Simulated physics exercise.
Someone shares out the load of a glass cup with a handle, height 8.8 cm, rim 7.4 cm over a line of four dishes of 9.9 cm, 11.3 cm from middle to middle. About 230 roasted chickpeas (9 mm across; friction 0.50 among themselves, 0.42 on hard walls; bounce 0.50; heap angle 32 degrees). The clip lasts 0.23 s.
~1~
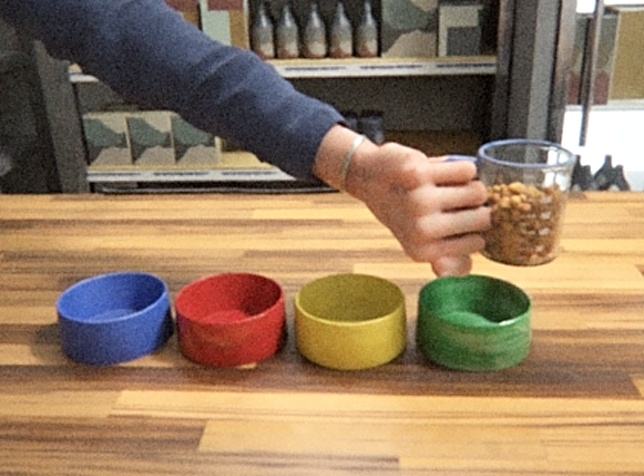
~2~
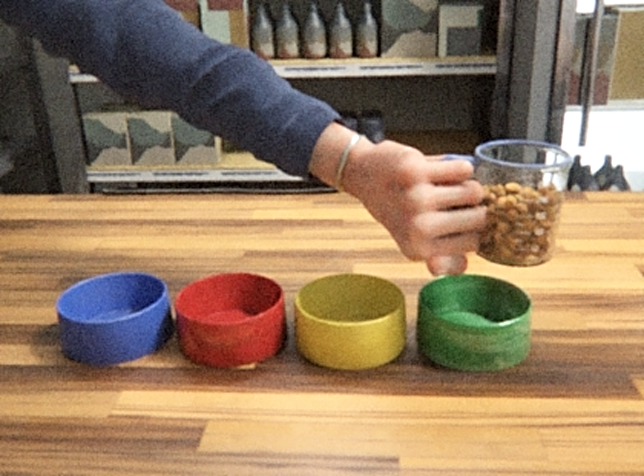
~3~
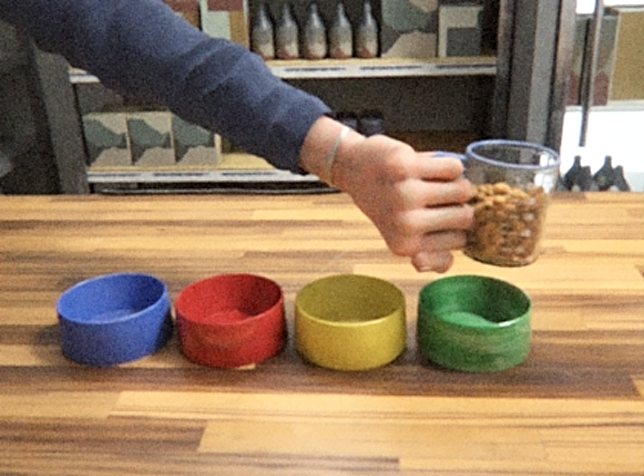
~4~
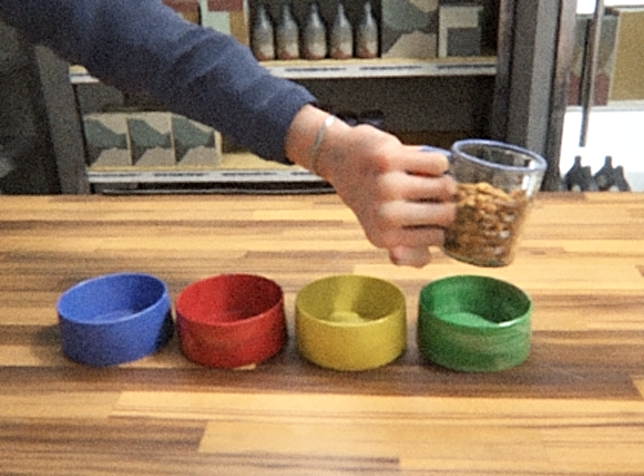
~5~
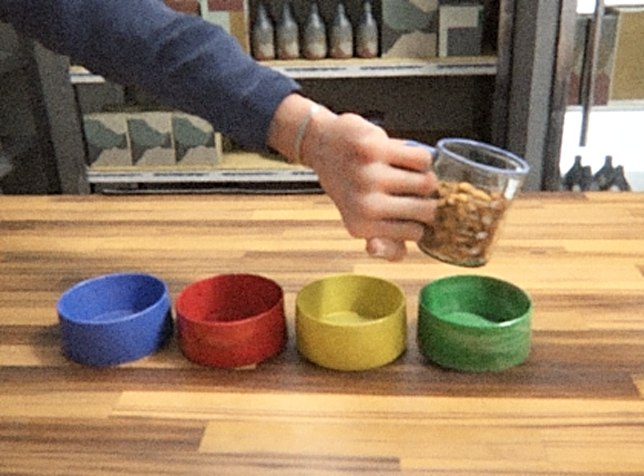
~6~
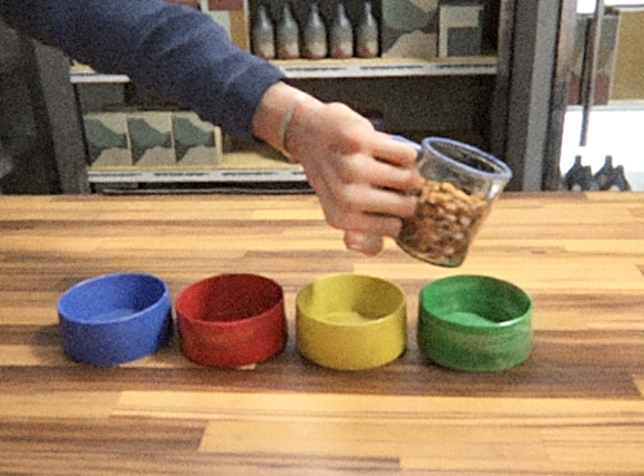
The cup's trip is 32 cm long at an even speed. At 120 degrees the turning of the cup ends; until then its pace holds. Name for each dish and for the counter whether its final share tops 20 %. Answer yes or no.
Red dish: Yes; blue dish: No; green dish: No; yellow dish: No; on the counter: No.
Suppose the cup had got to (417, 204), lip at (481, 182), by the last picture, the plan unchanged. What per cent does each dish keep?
Red 100; blue 0; green 0; yellow 0.
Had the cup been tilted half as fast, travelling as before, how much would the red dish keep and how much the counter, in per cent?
In that case red 100; counter 0.
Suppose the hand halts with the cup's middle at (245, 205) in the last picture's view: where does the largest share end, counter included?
Most goes to: Yellow.
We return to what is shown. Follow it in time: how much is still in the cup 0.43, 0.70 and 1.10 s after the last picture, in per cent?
In turn: 100, 95, 30.
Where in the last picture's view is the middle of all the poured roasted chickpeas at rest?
At about (234, 319).
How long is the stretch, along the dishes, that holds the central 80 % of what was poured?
Some 6 cm.
Then, 0.43 s after the last picture, tilt 68 degrees; cup holds 100 %.
Then, 0.70 s after the last picture, tilt 100 degrees; cup holds 95 %.
Then, 1.10 s after the last picture, tilt 120 degrees; cup holds 30 %, red 70 %.
In the end, red 100 %, blue 0 %, green 0 %, yellow 0 %, counter 0 %.
